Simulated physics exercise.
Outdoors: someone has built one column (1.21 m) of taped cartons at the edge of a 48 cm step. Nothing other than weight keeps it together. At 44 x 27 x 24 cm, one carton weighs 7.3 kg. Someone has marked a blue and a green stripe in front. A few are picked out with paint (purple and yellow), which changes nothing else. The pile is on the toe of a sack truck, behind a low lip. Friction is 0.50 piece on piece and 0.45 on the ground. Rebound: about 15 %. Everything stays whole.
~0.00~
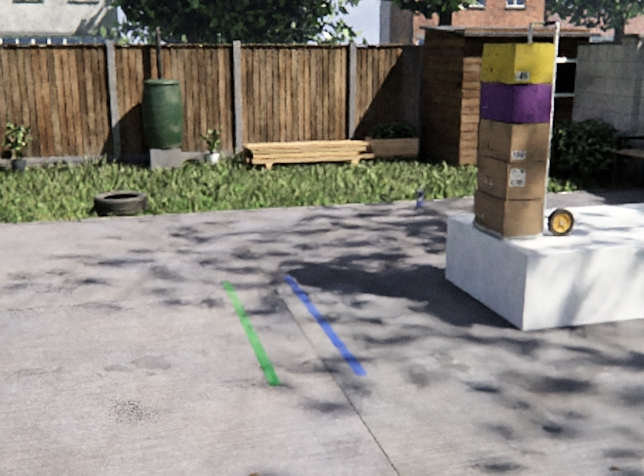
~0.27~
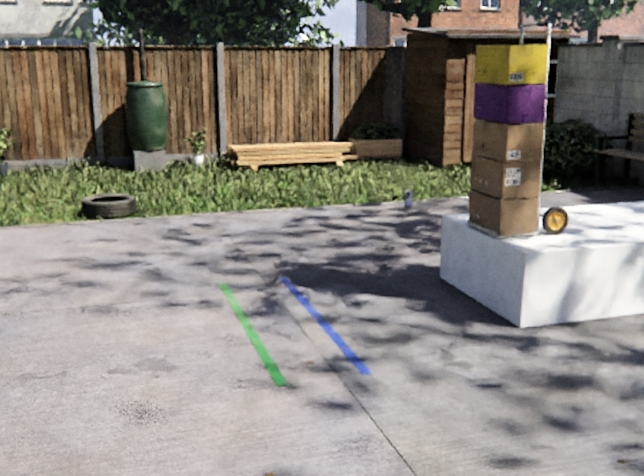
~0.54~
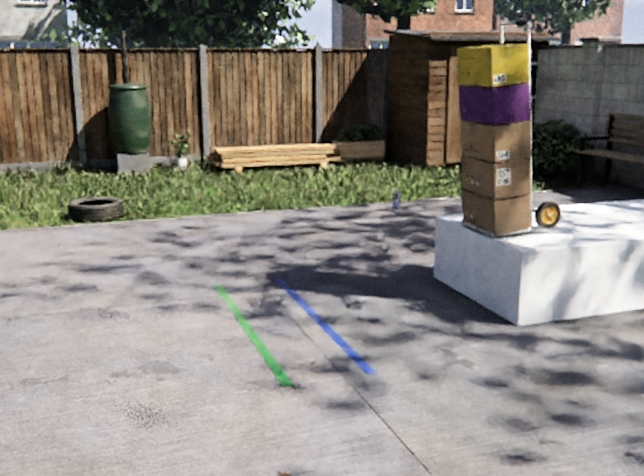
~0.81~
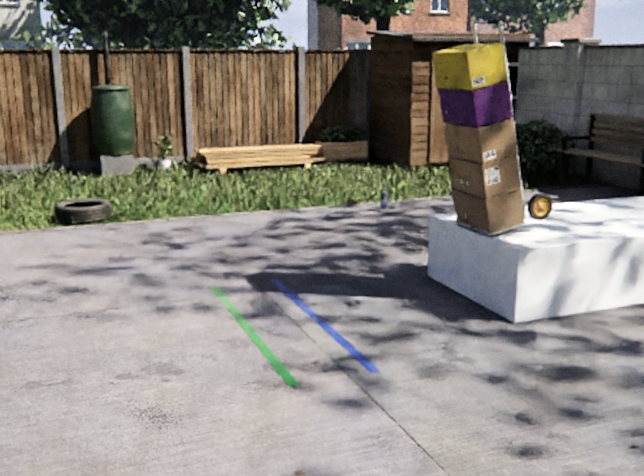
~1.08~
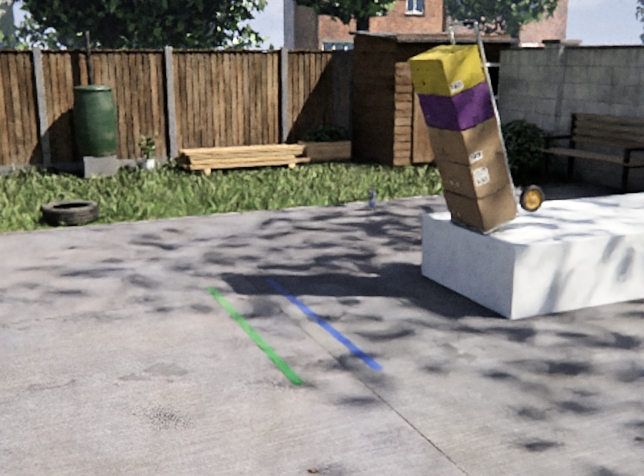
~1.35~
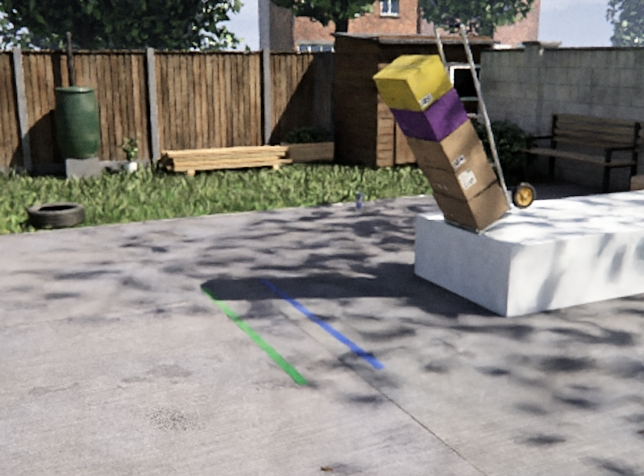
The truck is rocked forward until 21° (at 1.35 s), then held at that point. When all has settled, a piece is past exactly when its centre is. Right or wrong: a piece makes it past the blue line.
Right.
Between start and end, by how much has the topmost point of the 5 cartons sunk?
It sits roughly 145 centimetres lower.
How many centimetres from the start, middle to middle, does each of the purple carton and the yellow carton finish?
The purple one ends 170 cm from its start and the yellow one 200 cm.
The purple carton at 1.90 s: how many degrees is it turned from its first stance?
I'd estimate close to 110°.
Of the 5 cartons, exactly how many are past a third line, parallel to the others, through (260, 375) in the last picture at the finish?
I make it 0.
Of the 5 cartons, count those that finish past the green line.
If you count them, it's 0.
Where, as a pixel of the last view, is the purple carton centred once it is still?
It settles close to (335, 293) in the last view.
By 1.60 s, none of the 5 cartons past the blue line, 5 disturbed; yellow carton tilted 59°, 35 cm lower; purple carton tilted 59°, 23 cm lower.
By 1.90 s, 1 of the 5 cartons past the blue line; purple carton on its side; yellow carton on its side.
When it is over (3.0 s), 1 of the 5 cartons past the blue line; purple carton on its side; yellow carton on its side. The farthest middle lies 14 cm beyond that line. In pixels of the last frame, middles, purple carton near (335, 293), yellow carton near (291, 299).
